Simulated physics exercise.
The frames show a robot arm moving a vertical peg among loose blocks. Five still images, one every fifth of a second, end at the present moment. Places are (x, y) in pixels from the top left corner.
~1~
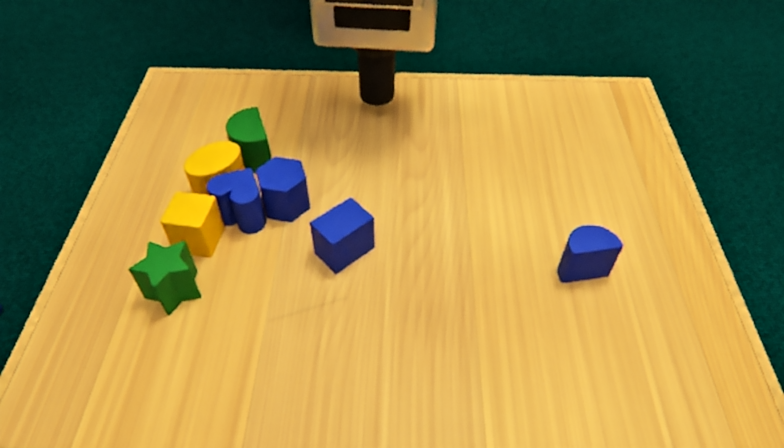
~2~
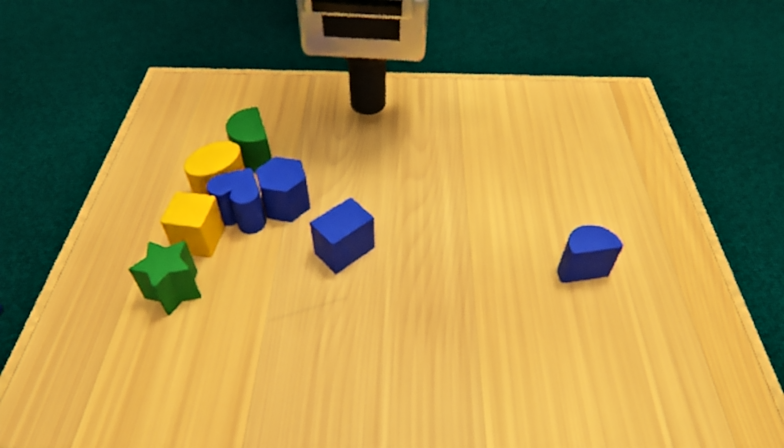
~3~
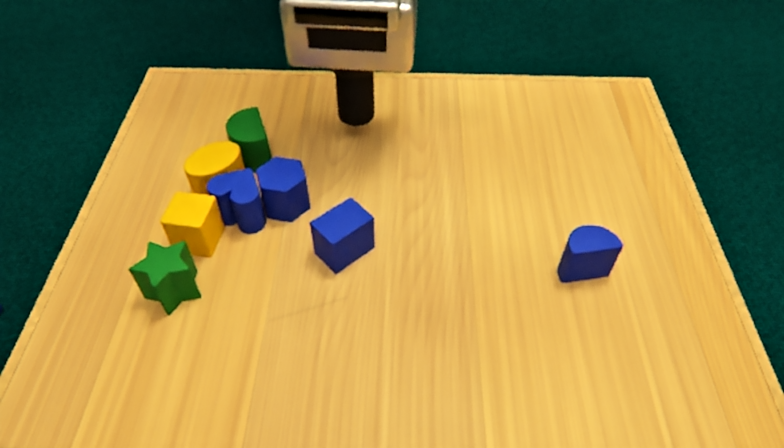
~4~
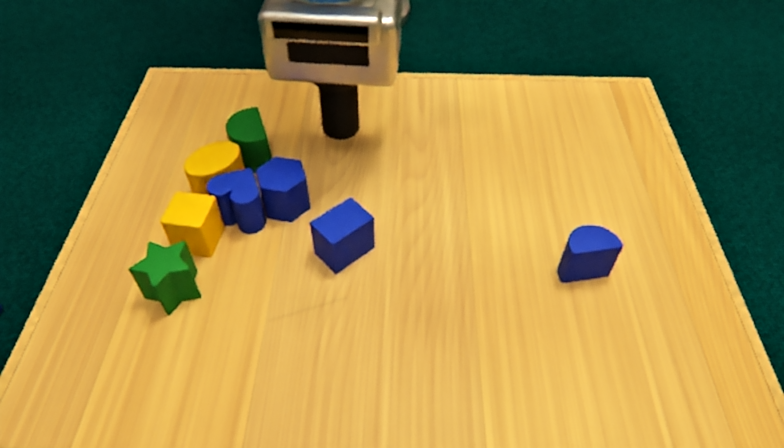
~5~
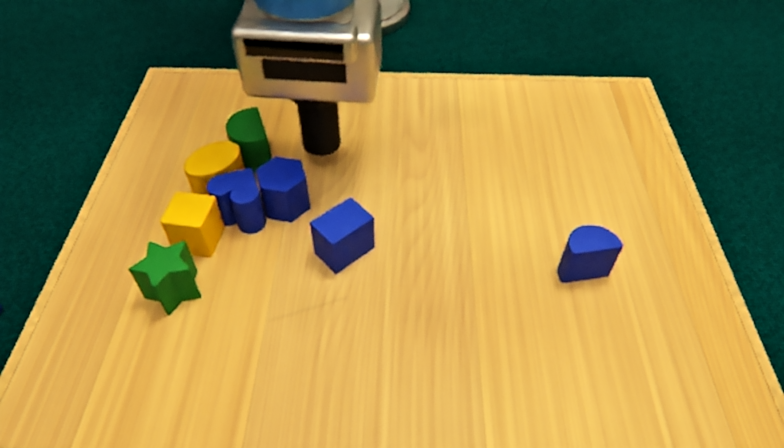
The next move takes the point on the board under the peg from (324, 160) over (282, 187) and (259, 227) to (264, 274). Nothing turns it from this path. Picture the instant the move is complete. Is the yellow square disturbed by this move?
Once the path ends, it is somewhere new.
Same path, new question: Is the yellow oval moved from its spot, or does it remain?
The yellow oval does not move.
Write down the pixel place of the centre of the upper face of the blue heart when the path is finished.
The middle of the upper face of the blue heart will lie at about (201, 222) in the picture.
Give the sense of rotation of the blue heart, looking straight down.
Short answer: Clockwise.
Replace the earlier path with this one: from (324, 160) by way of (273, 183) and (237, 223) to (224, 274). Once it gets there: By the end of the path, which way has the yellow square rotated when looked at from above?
Watching from overhead, you'd notice the yellow square rotating clockwise.
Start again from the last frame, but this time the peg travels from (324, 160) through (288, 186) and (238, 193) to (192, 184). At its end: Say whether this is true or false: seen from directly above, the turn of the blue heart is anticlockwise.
False - the claim does not hold.
What follows on the original path. One third of the way, peg (278, 172); blue heart (229, 188), turned 10° clockwise; blue hexagonal block (277, 188).
Two thirds of the way, peg (255, 212); yellow square (157, 224), turned 15° clockwise; blue heart (202, 213), turned 50° clockwise; blue hexagonal block (279, 224), turned 65° anticlockwise.
At the end, peg (260, 259); green star-shaped block (157, 263); yellow square (154, 224); yellow oval still; blue heart (201, 222), turned 80° clockwise; blue hexagonal block (303, 252), turned 95° anticlockwise.
